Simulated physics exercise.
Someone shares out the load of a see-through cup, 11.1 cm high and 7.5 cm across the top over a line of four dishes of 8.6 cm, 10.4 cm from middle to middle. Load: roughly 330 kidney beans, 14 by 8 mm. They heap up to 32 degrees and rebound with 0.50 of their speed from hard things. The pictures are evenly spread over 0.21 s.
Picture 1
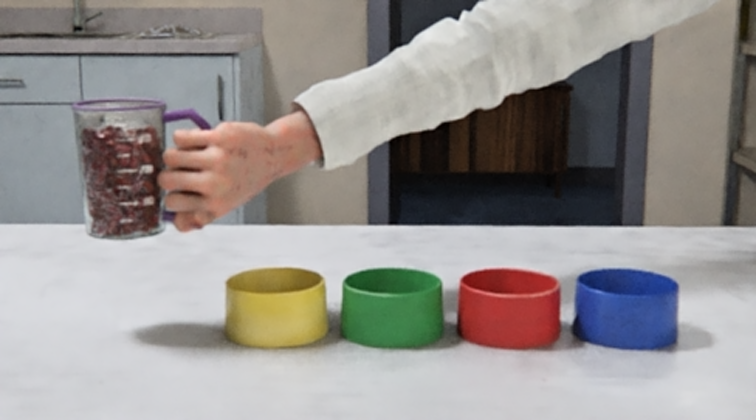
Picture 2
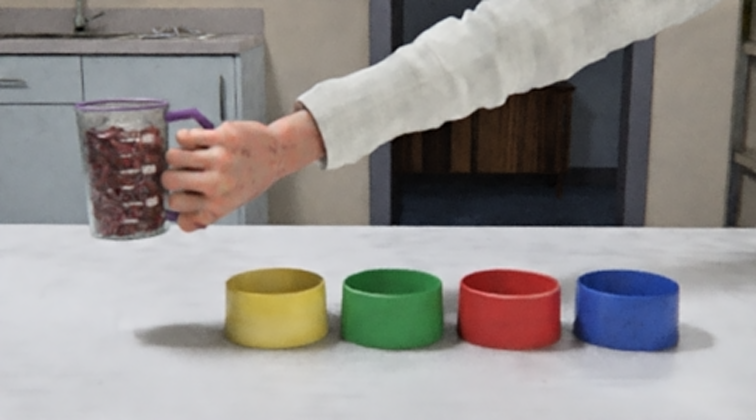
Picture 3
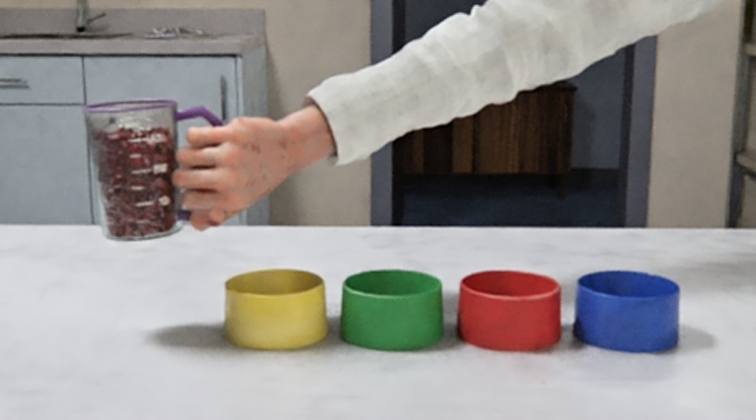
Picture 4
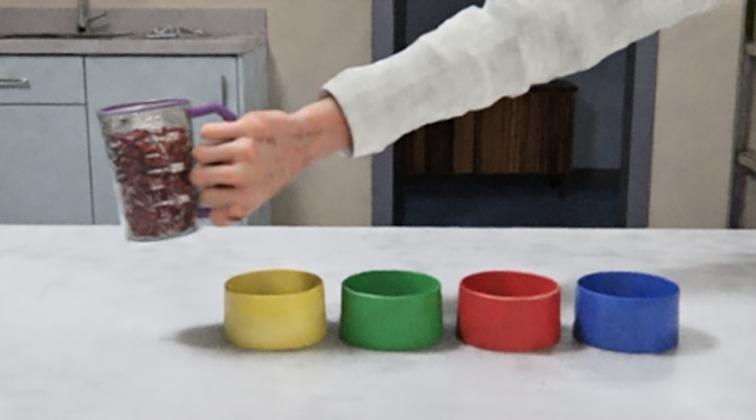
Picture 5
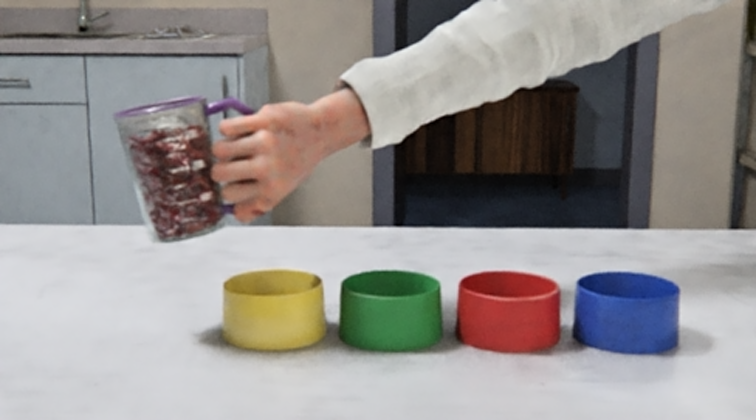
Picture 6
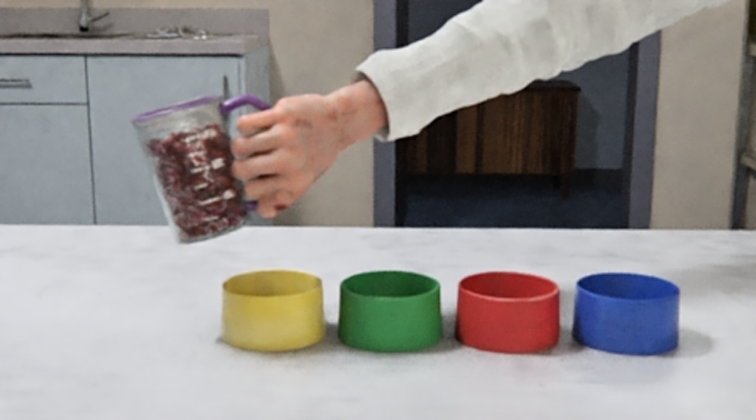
Clear cup of dark red pieces moving right and gradually tilting in a hand, behind yellow, green, red and blue dishes.
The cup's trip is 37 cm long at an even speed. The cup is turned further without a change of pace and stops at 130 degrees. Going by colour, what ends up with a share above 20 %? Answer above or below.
Red above, blue below, green below, yellow below, counter above.
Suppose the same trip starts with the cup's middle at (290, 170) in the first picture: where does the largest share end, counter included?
The winner: Blue.
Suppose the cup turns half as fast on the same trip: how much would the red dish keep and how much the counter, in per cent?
Red 50, counter 50.
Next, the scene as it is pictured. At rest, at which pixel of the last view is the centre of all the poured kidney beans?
Near (480, 324).
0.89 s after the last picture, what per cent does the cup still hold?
Some 95 per cent of the load.
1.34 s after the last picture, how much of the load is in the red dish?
Some 60 per cent.
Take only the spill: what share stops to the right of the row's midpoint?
Some 40 per cent.
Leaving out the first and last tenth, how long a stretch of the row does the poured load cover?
About 12 cm.
Then, 0.53 s after the last picture, tilt 69 degrees; cup holds 100 %.
Then, 0.89 s after the last picture, tilt 106 degrees; cup holds 95 %.
Then, 1.34 s after the last picture, tilt 130 degrees; cup holds 0 %, red 60 %, green 5 %.
In the end, red 55 %, blue 0 %, green 5 %, yellow 0 %, counter 40 %.
